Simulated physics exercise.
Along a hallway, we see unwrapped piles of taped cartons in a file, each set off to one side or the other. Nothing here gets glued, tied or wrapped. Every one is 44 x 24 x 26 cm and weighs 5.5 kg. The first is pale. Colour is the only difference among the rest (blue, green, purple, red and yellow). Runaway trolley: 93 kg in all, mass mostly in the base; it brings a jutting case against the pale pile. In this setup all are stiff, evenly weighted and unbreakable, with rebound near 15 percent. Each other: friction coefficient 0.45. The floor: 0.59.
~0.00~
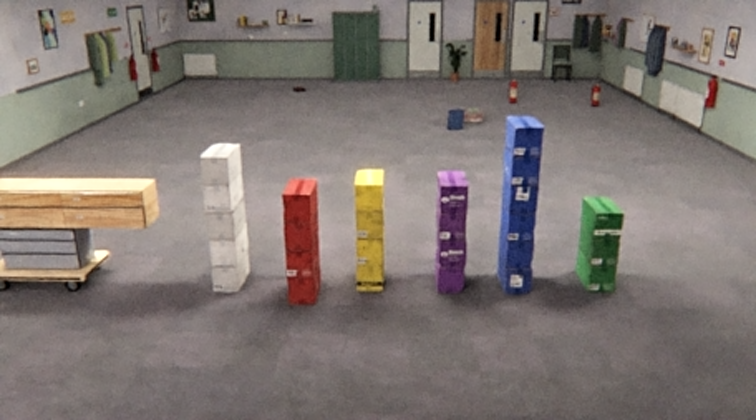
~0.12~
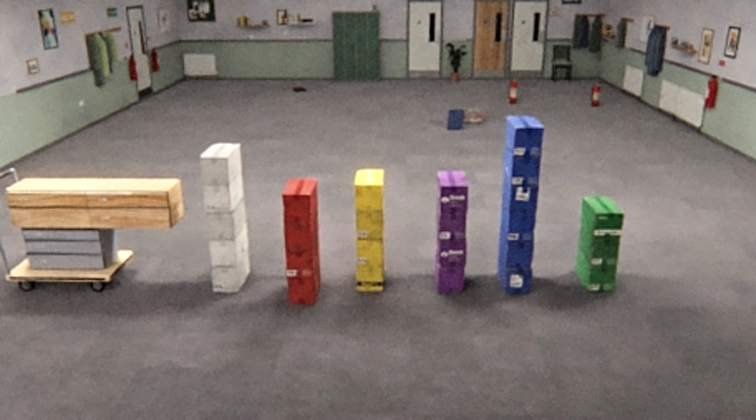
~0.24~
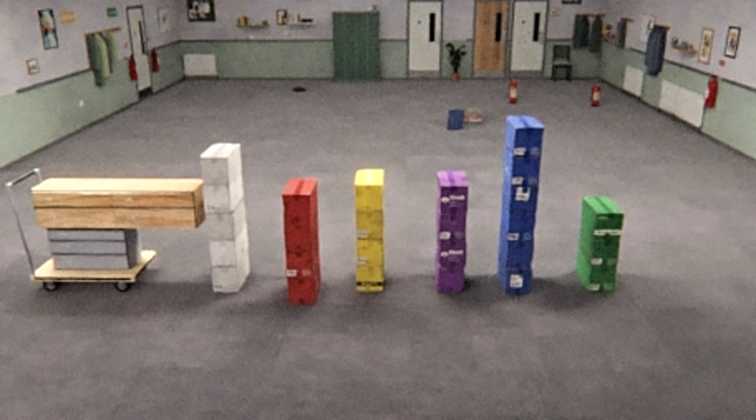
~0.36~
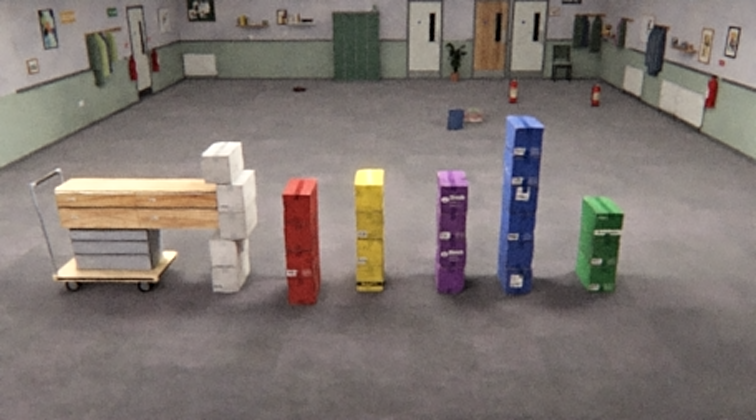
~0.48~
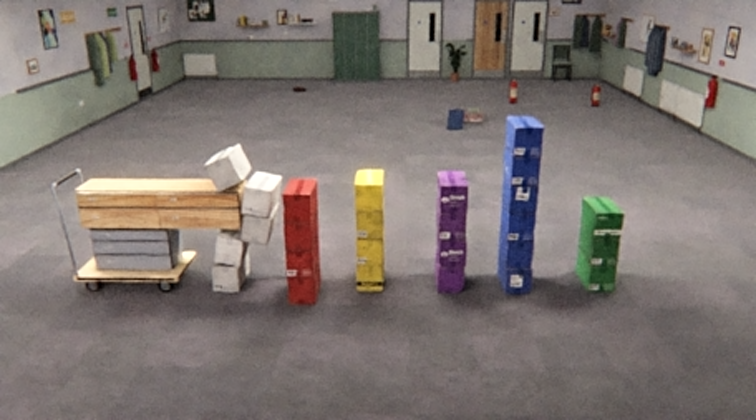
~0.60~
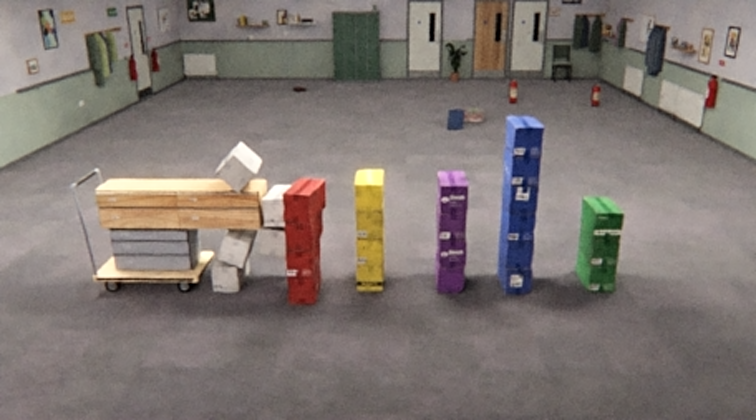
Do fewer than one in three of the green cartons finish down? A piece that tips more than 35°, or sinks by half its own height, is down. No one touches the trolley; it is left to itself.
No, more than a third do.
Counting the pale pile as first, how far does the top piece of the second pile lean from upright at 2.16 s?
It sits around 90° from upright.
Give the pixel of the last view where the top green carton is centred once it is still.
It comes to rest around (685, 269) in the last view.
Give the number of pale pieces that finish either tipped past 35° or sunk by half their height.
Tally of pale pieces: 3.
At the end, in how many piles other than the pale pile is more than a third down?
The number of such piles is 5.
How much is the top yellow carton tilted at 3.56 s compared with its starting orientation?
Measured against how it began, the tilt is near 5 degrees.
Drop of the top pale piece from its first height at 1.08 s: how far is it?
10 cm lower.
After 1.08 s, 3 of the pale pile down; none of the 3 green cartons down (0 of 21 in all colours); top green carton unmoved; top red carton 23° from how it stood.
After 2.16 s, 3 of the pale pile down; none of the 3 green cartons down (7 of 21 in all colours); top green carton unmoved; top red carton on its side.
After 3.56 s, 3 of the pale pile down; 3 of the 3 green cartons down (19 of 21 in all colours); top green carton 39° from how it stood, 8 cm lower; top blue carton upside down.
In the end (5.1 s), 3 of the pale pile down; 3 of the 3 green cartons down (19 of 21 in all colours); top green carton on its side; top blue carton upside down. That is 100 per cent. From the last view, middles, top green carton near (685, 269).
